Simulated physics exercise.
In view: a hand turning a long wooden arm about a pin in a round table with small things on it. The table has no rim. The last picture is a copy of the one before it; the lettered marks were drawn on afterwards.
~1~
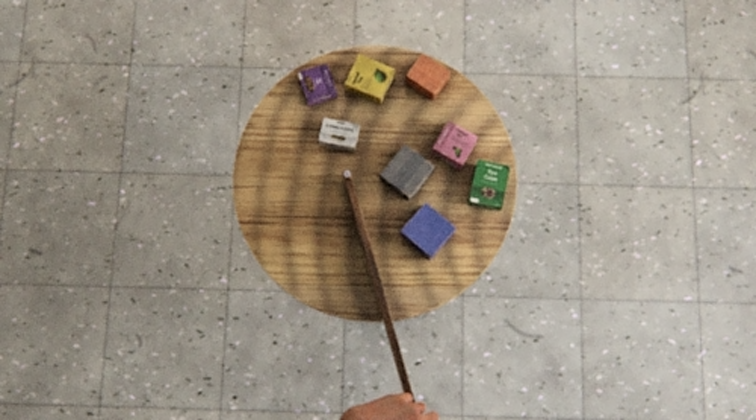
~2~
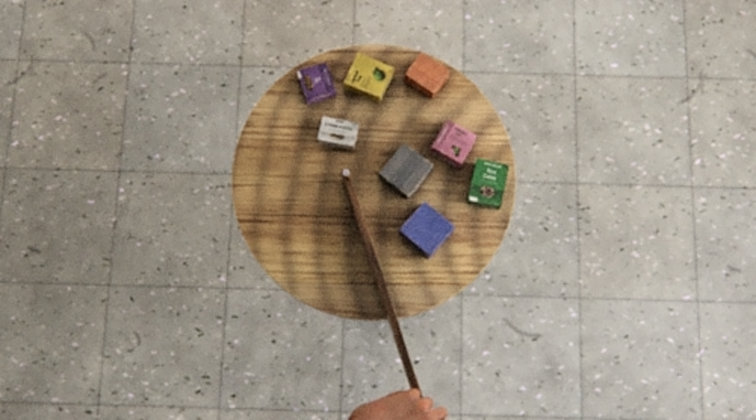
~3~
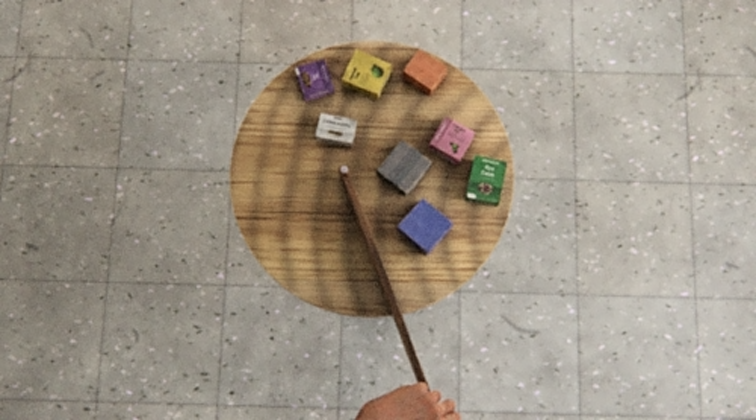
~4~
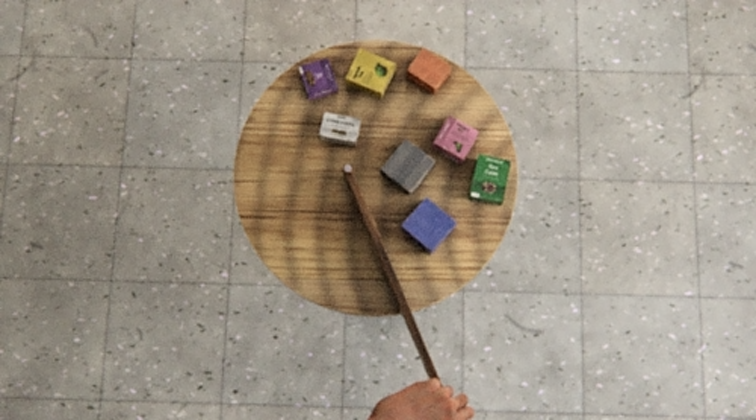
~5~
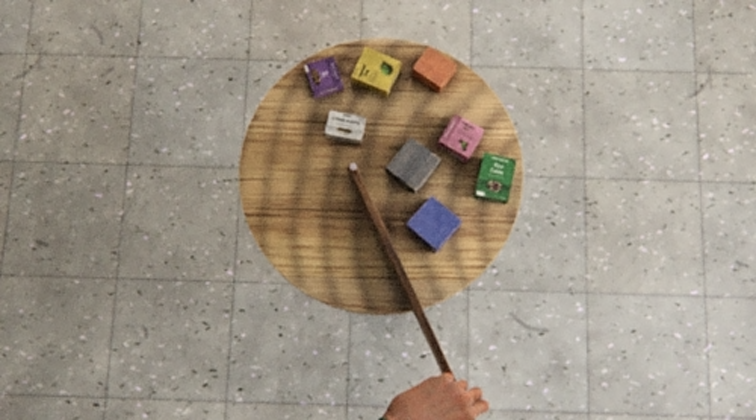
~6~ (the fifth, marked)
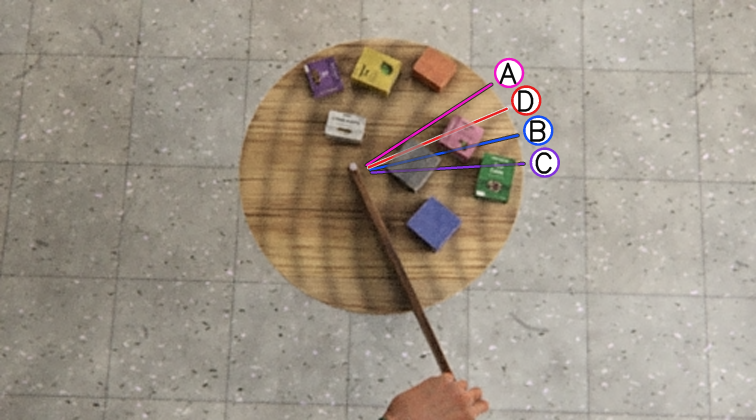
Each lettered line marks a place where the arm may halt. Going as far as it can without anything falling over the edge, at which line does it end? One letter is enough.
As far as mark D.
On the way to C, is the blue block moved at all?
By then, yes.
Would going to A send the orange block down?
Yes.
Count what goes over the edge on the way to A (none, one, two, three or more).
In all, one.
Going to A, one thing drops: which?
The orange block goes over.
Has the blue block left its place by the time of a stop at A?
By then, yes.
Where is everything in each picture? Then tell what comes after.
In the first picture, pink box (455, 146); orange block (428, 77); white packet (339, 135).
In the second picture, arm (375, 264); grey box (406, 172).
In the third picture, arm (377, 260); blue block (425, 227).
In the fourth picture, arm (384, 258); purple packet (318, 79).
In the fifth picture, arm (393, 254); orange block (434, 70); white packet (345, 128); grey box (413, 166).
On the copy, A at (429, 124); B at (444, 153); C at (448, 168); D at (438, 138).
On D. First, arm (432, 221); blue block (444, 205); orange block (434, 70).
Then, arm (447, 172); green packet (494, 152); pink box (460, 119).
Finally, arm (439, 134); orange block (427, 47); green packet (478, 96); nothing has fallen.
By contrast, A drops the orange block; B is safe but short; C is safe but short.
